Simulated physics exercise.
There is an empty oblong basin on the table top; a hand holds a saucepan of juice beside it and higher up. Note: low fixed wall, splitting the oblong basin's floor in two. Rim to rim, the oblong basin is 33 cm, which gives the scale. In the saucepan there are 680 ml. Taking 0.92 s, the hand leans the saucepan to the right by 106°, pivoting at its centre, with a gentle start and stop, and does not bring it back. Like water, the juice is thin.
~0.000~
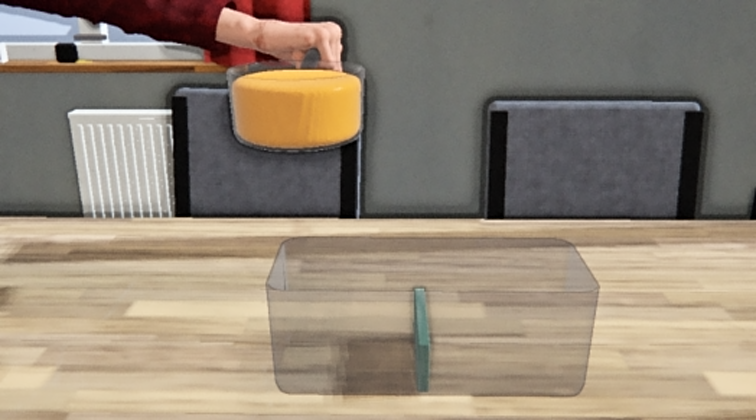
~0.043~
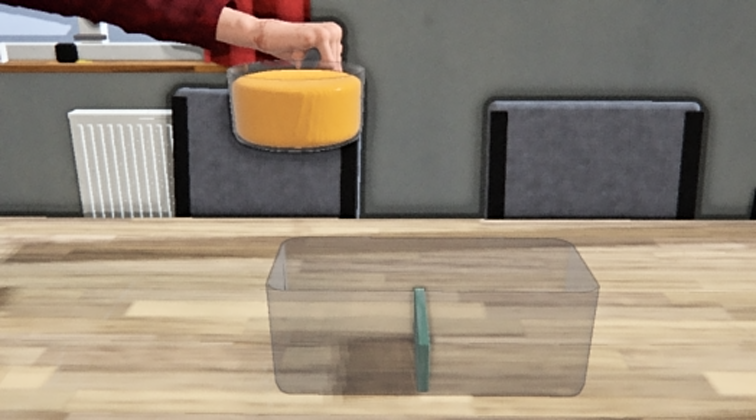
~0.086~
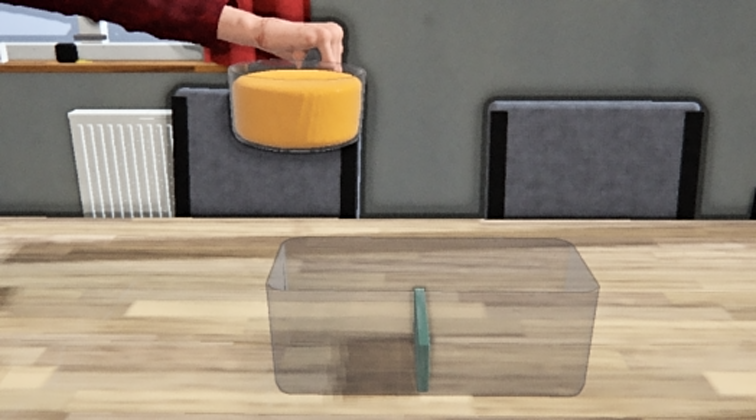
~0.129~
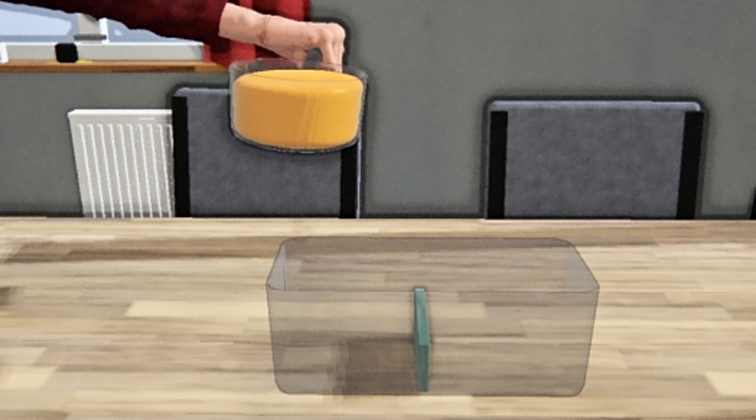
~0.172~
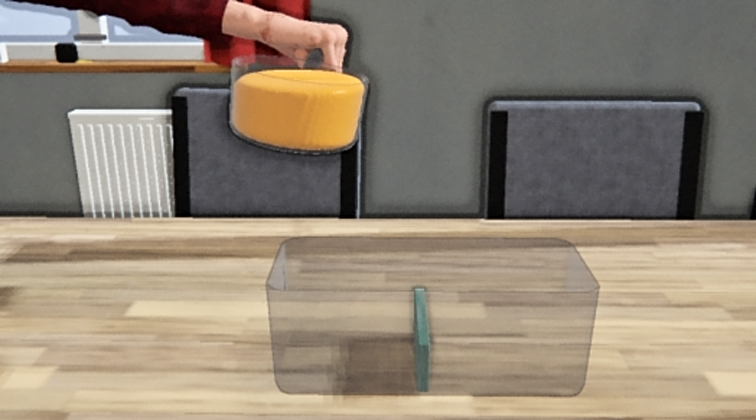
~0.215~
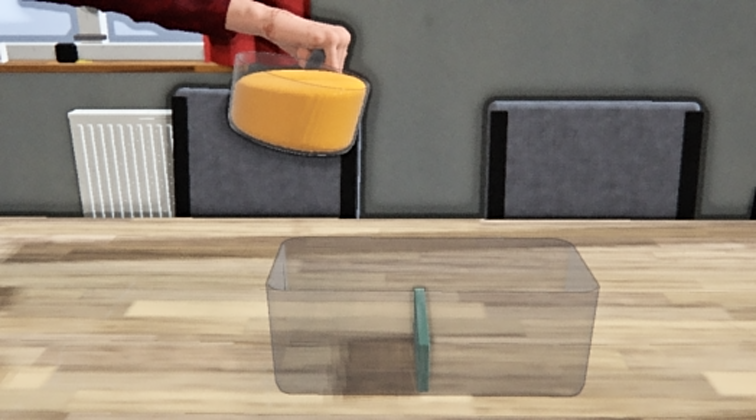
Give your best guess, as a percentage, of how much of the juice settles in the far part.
I would say 63 per cent of it settles there.
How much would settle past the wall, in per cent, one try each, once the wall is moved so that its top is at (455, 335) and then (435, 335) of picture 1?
Try 1: 25 %; try 2: 50 %.
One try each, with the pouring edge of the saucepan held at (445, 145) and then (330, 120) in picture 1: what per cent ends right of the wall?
First 100, then 5 per cent.
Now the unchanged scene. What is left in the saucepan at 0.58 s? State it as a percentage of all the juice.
Some 48 % of it is still there.
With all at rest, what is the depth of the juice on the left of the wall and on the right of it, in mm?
Some 12 mm on the left and some 20 mm on the right.
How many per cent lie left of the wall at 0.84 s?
The fraction is near 20 percent.
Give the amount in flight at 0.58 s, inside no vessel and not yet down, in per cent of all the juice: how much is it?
Estimate: Some 40 % of the total.
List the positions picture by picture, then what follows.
Tilt 0°; pouring edge (363, 72); surface from (235, 80) to (361, 80); the oblong basin's rim runs from (275, 264) to (584, 265); the wall's top is at (421, 316), in the first picture.
Tilt 1°; pouring edge (363, 72); surface from (234, 79) to (361, 80), in the second picture.
Tilt 2°; pouring edge (364, 74); surface from (235, 79) to (362, 80), in the third picture.
Tilt 5°; pouring edge (365, 78); surface from (236, 78) to (362, 82), in the fourth picture.
Tilt 9°; pouring edge (367, 82); surface from (238, 79) to (364, 82), in the fifth picture.
Tilt 14°; pouring edge (368, 88); surface from (238, 80) to (367, 83), in the sixth picture.
After 0.58 s the tilt is 73° and 47 per cent is still to pour, 3 is left of the wall and 9 right of it.
After 0.84 s the tilt is 104° and 7 per cent is still to pour, 20 is left of the wall and 62 right of it.
After 1.12 s the tilt is 106° and 0 per cent is still to pour, 35 is left of the wall and 62 right of it.
After 1.42 s the tilt is 106° and 0 per cent is still to pour, 36 is left of the wall and 63 right of it.
In the end 36 per cent lies left of the wall, 63 right of it and 1 outside.
